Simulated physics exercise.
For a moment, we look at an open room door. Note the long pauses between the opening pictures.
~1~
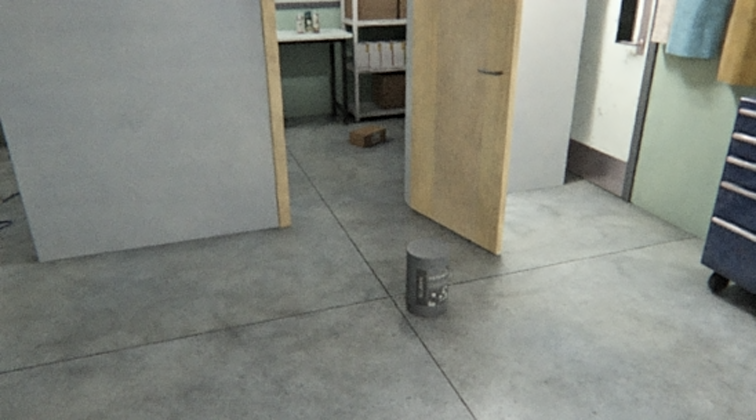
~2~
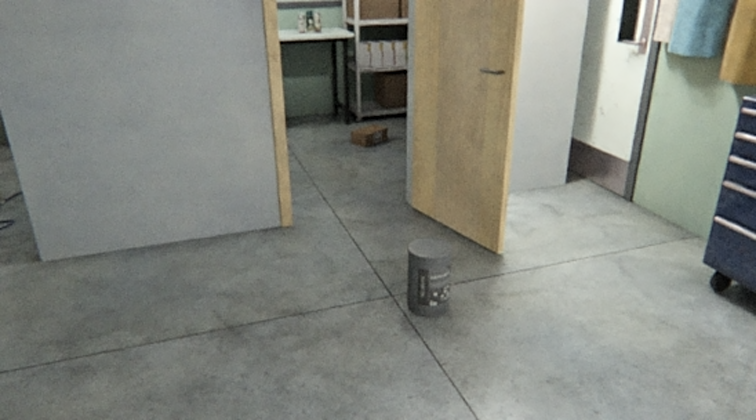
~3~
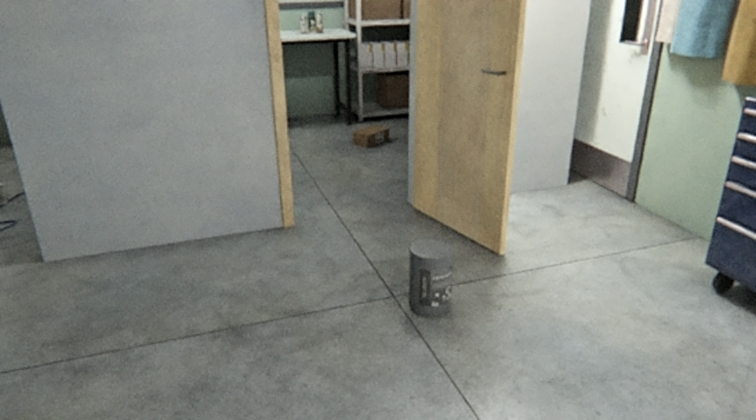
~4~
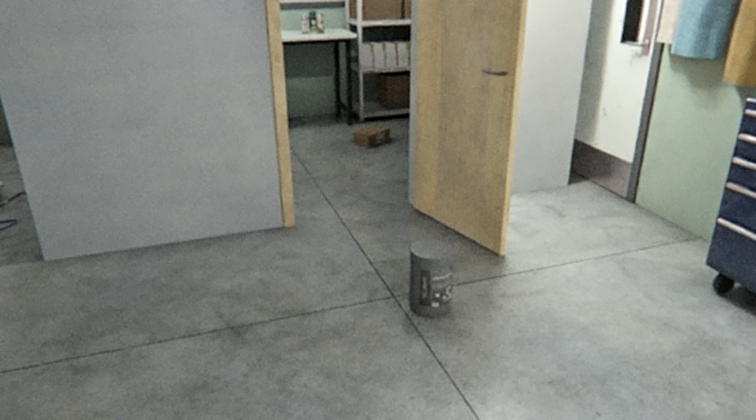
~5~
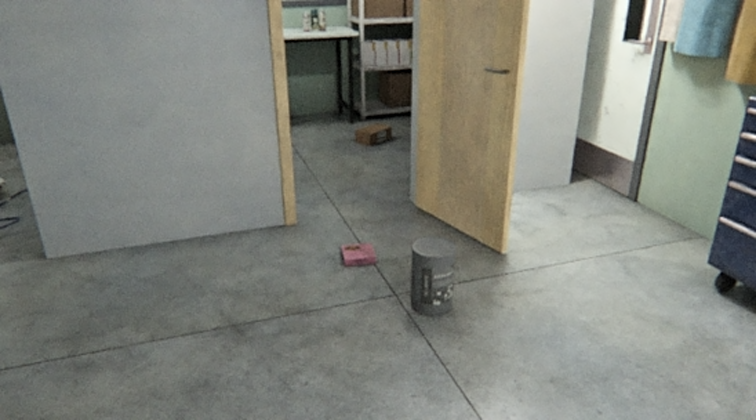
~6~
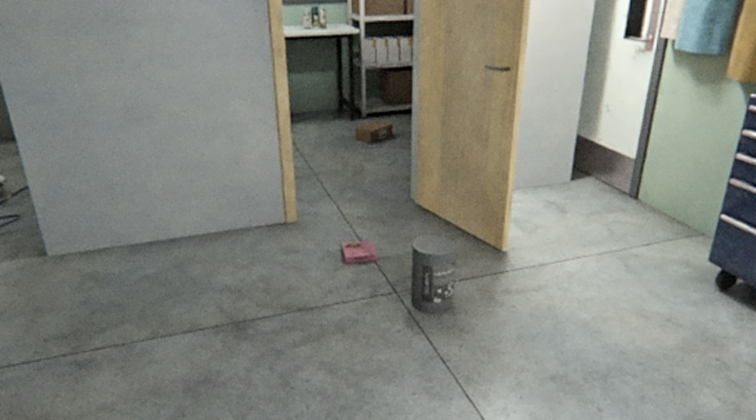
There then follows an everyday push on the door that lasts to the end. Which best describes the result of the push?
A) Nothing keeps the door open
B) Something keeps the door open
The answer is A.
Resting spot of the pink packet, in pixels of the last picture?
Near pixel (299, 242).
Then, 0.80 s past the last view, door 78° open.
Then, 1.40 s past the last view, door 43° open; pink packet displaced about its own width near (340, 250).
Then, 1.60 s past the last view, door 32° open; pink packet displaced about its own width near (317, 245).
Then, 1.80 s past the last view, door 20° open; pink packet displaced well along near (301, 243).
Finally, door 0° open; moved from the start, pink packet; grey pail still in place. Final places as the last picture's camera would see them, pink packet near (299, 242).
